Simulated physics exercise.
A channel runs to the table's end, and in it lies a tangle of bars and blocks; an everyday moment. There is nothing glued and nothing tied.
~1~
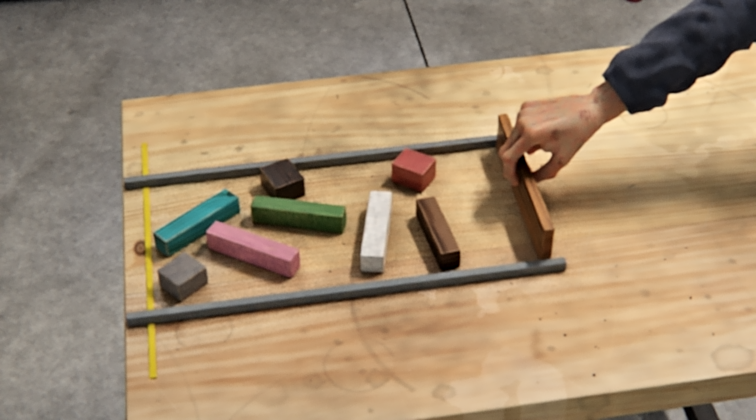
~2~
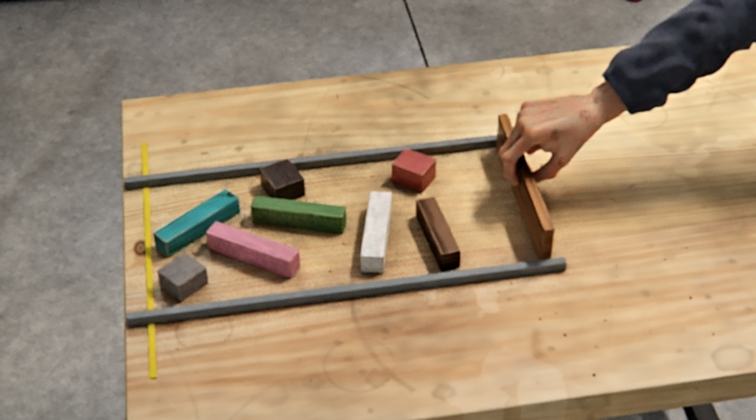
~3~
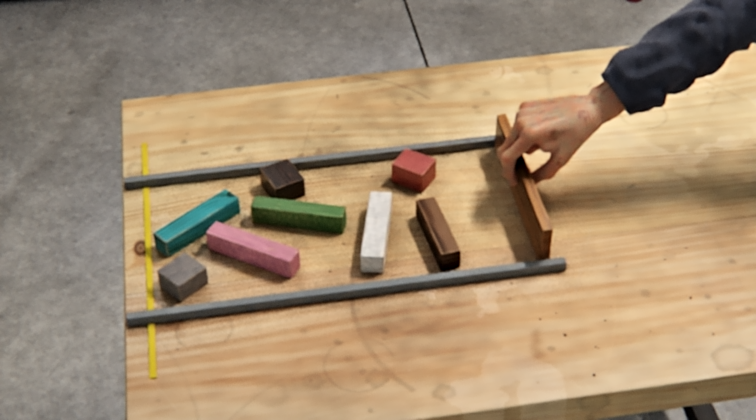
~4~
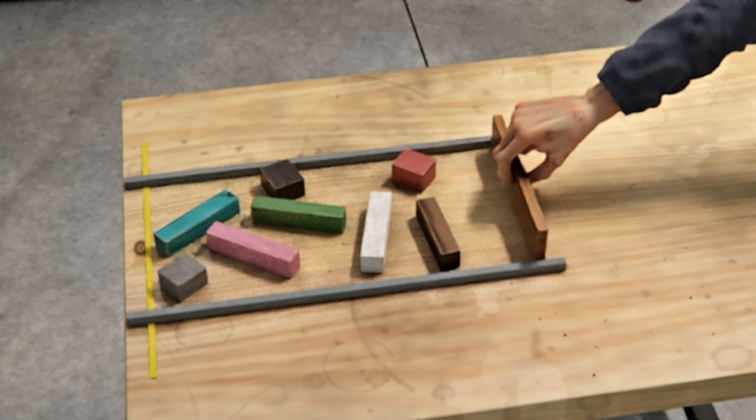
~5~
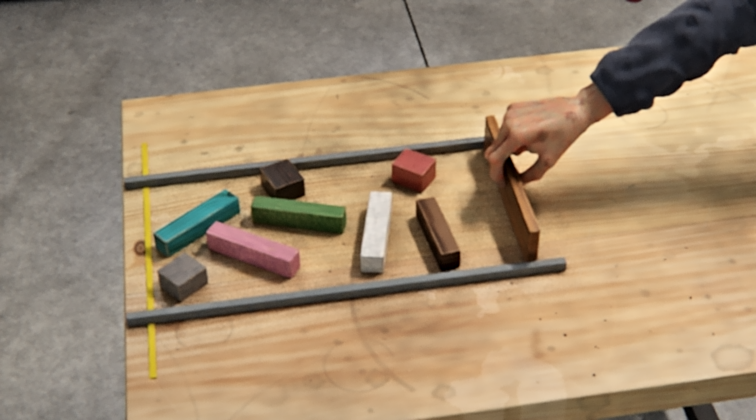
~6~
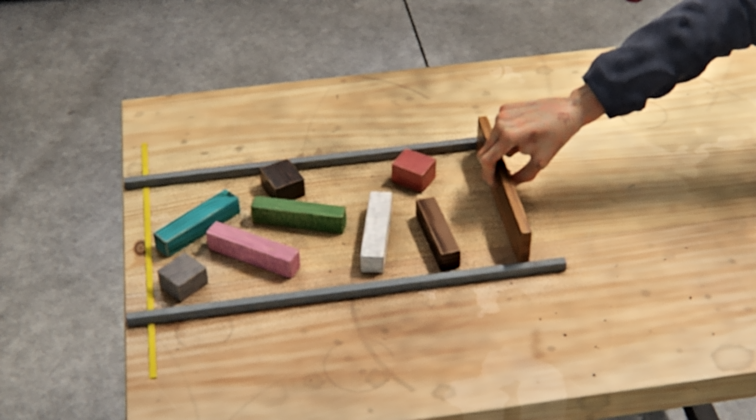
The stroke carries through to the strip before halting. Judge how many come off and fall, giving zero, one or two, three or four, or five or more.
You'd see five or more pieces leave the end and fall.
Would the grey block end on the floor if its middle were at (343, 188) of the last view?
I reckon the grey block stays in place.
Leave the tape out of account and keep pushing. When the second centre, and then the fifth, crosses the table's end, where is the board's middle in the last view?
First at (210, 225), next at (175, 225).
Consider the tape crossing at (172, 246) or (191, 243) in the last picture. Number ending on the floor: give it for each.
Counts: 4, 3.
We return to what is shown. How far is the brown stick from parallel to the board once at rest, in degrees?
Close to 0°.
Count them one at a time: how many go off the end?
Count = 6.
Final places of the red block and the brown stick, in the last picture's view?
Final pixels, roughly: (129, 194) for the first, (138, 269) for the other.
Early on, none off yet; grey block at rest near (183, 277); turquoise stick moving near (191, 220); pink bar at rest near (253, 250).
Finally, the number that fall off is five or more; lost, white bar, green bar, black block, pink bar, turquoise stick and grey block.
